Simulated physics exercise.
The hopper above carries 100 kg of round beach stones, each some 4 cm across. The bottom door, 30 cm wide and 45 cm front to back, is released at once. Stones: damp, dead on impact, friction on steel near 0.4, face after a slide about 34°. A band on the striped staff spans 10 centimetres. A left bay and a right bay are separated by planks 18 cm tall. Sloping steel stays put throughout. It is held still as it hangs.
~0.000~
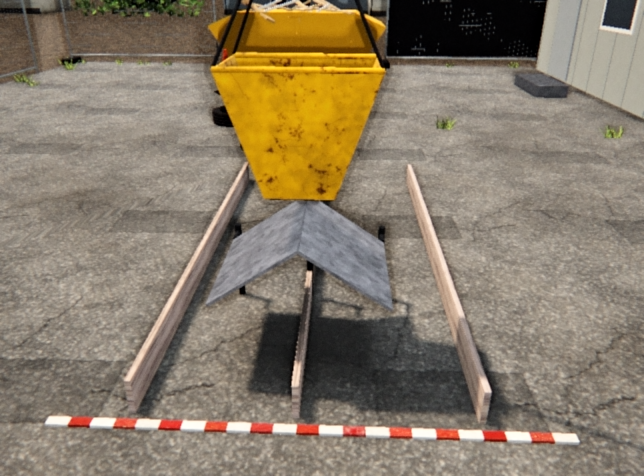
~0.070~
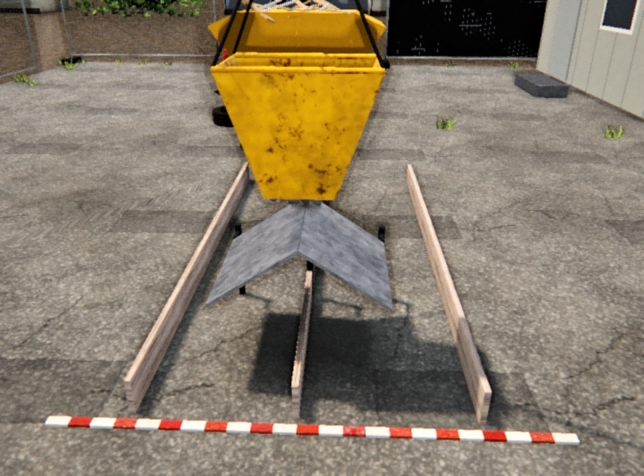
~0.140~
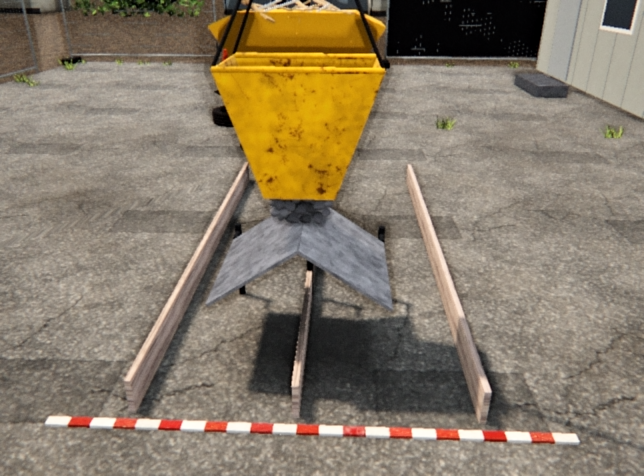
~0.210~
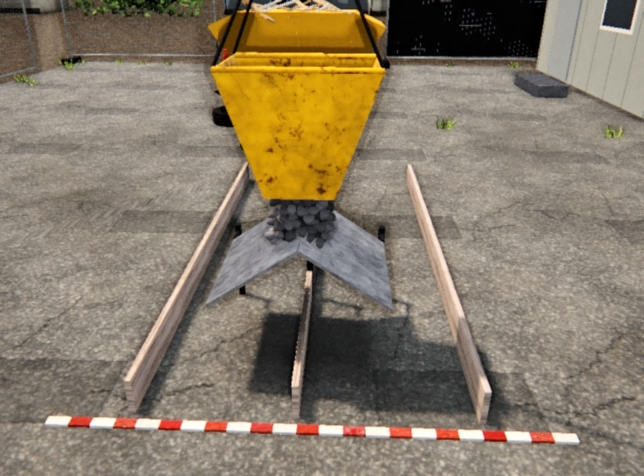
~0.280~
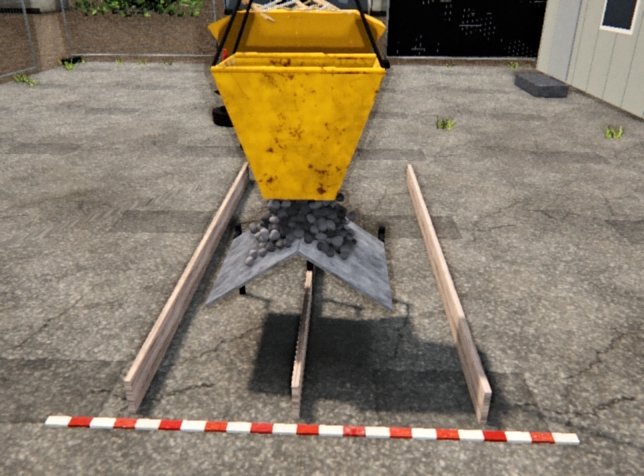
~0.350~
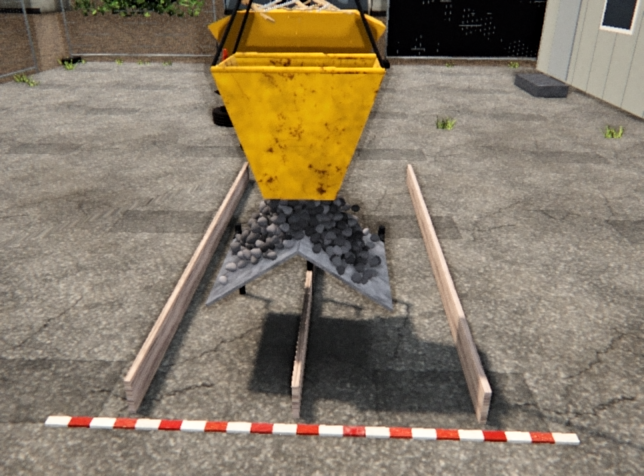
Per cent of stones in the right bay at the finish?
50 %.
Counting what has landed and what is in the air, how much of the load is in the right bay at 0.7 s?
About 30 per cent of it.
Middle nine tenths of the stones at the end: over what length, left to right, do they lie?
About 180 cm.
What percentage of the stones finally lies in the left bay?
Close to 40 %.
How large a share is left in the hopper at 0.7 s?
Close to 0 percent has not yet come out.
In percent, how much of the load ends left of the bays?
Roughly 5 percent.
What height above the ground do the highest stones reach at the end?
The topmost stones rest about 18 cm above the ground.
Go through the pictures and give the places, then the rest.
In the first frame, the outlet is at (299, 188); nothing has dropped yet.
In the second frame, the outlet is at (299, 188); 5 % is out.
The third frame shows outlet at (299, 188), the stream shows down to (306, 206); 85 % still inside.
The fourth frame shows outlet at (299, 188), the stream shows down to (303, 224); 71 % still inside.
The fifth frame shows outlet at (299, 188), the stream shows down to (304, 241); 55 % still inside.
The sixth frame shows outlet at (299, 188), the stream shows down to (326, 264); 38 % still inside.
After 0.7 s, 0 % in the hopper, 41 % on the steel, 1 % falling or lying left of the bays, 28 % falling or lying in the left bay, 30 % falling or lying in the right bay; the stones farthest right are at (450, 326).
After 1.1 s, 0 % in the hopper, 2 % on the steel, 7 % falling or lying left of the bays, 41 % falling or lying in the left bay, 48 % falling or lying in the right bay, 1 % falling or lying right of the bays; the stones farthest right are at (480, 346).
After 1.7 s, 0 % in the hopper, 7 % falling or lying left of the bays, 42 % falling or lying in the left bay, 50 % falling or lying in the right bay, 1 % falling or lying right of the bays; the stones farthest right are at (485, 325).
After 2.6 s, 0 % in the hopper, 7 % falling or lying left of the bays, 42 % falling or lying in the left bay, 50 % falling or lying in the right bay, 1 % falling or lying right of the bays; the stones farthest right are at (485, 325).
After 4.5 s, 0 % in the hopper, 7 % left of the bays, 42 % in the left bay, 50 % in the right bay, 1 % right of the bays; the stones farthest right are at (485, 325).
